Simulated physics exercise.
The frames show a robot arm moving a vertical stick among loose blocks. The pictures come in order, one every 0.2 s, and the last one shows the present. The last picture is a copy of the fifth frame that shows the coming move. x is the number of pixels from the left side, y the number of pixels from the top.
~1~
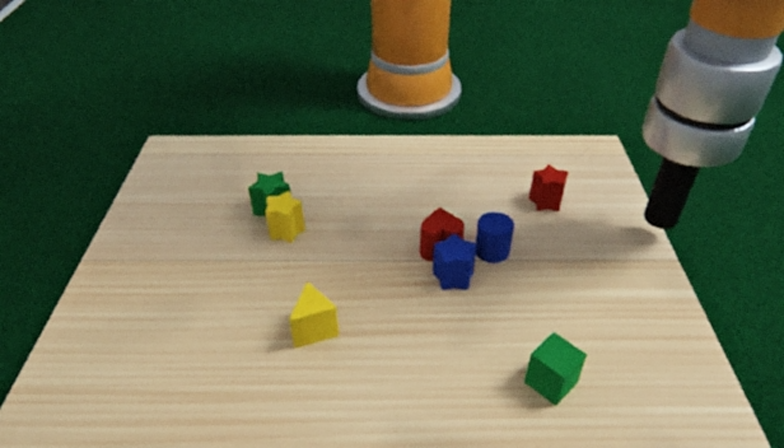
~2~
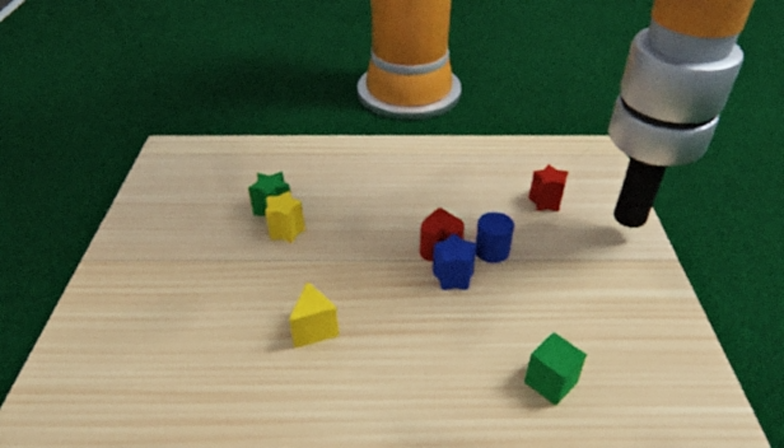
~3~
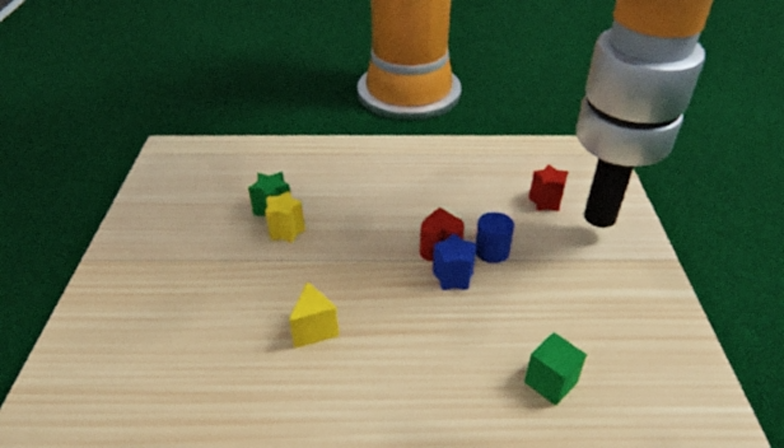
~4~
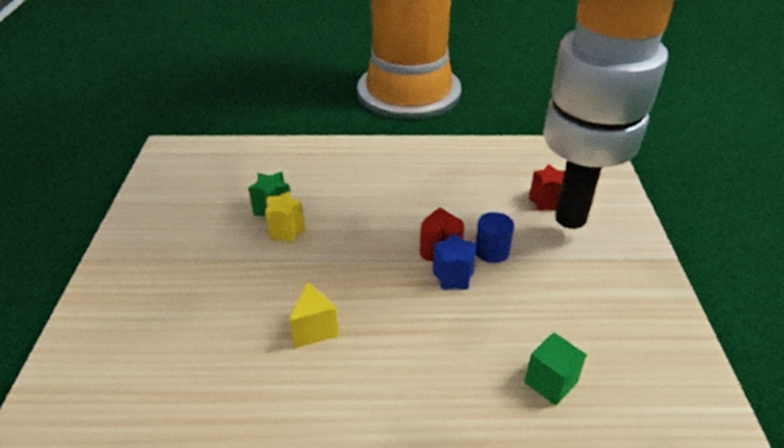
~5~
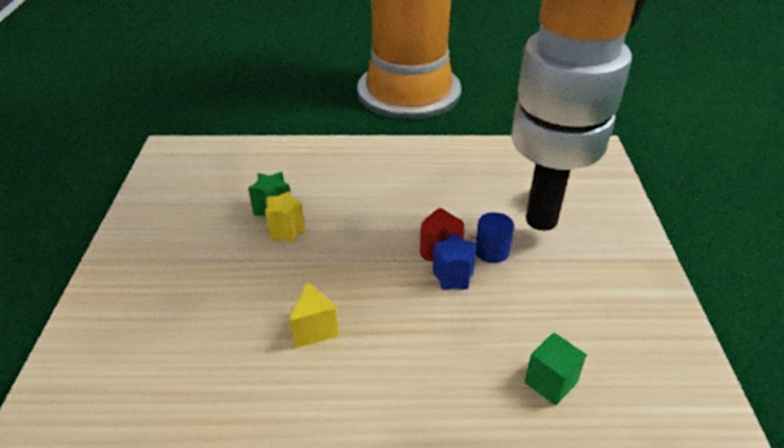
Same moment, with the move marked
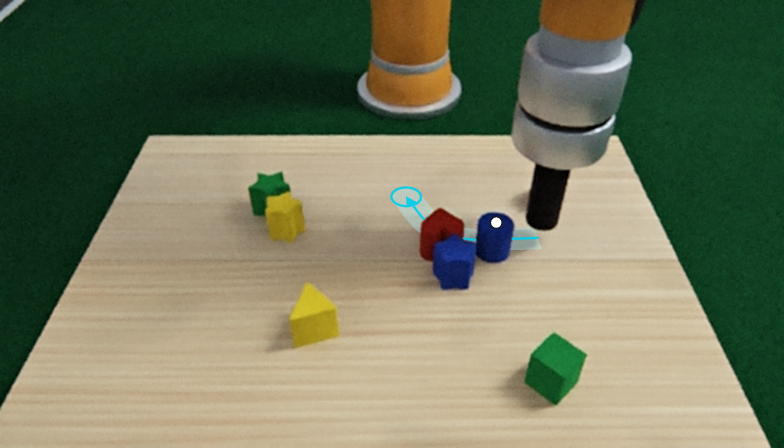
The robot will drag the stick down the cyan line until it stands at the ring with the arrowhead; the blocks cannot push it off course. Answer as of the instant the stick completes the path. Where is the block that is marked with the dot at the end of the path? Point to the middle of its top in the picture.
Its top middle is near (464, 233).
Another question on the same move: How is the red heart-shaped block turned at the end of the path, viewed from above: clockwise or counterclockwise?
Viewed from above, clockwise.
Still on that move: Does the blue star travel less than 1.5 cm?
Yes, it checks out.
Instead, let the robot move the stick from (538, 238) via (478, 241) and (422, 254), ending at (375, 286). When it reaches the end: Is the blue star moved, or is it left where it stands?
It travels a centimetre or more.
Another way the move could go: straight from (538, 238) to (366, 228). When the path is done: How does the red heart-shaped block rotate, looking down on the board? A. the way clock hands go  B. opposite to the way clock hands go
Answer: B.
The drawn path runs from (538, 238) over (483, 240) and (432, 227) to (406, 197); the dot is on the blue cylinder.
The first path, step by step. One third of the way, stick (483, 224); red heart-shaped block (433, 223), turned 30° clockwise; blue star (453, 252); blue cylinder (471, 232).
Two thirds of the way, stick (432, 210); red heart-shaped block (424, 226), turned 35° clockwise; blue star (450, 256); blue cylinder (464, 233).
At the end, stick (406, 181); red heart-shaped block (424, 226), turned 35° clockwise; blue star (450, 256); blue cylinder (464, 233); red star not moved.
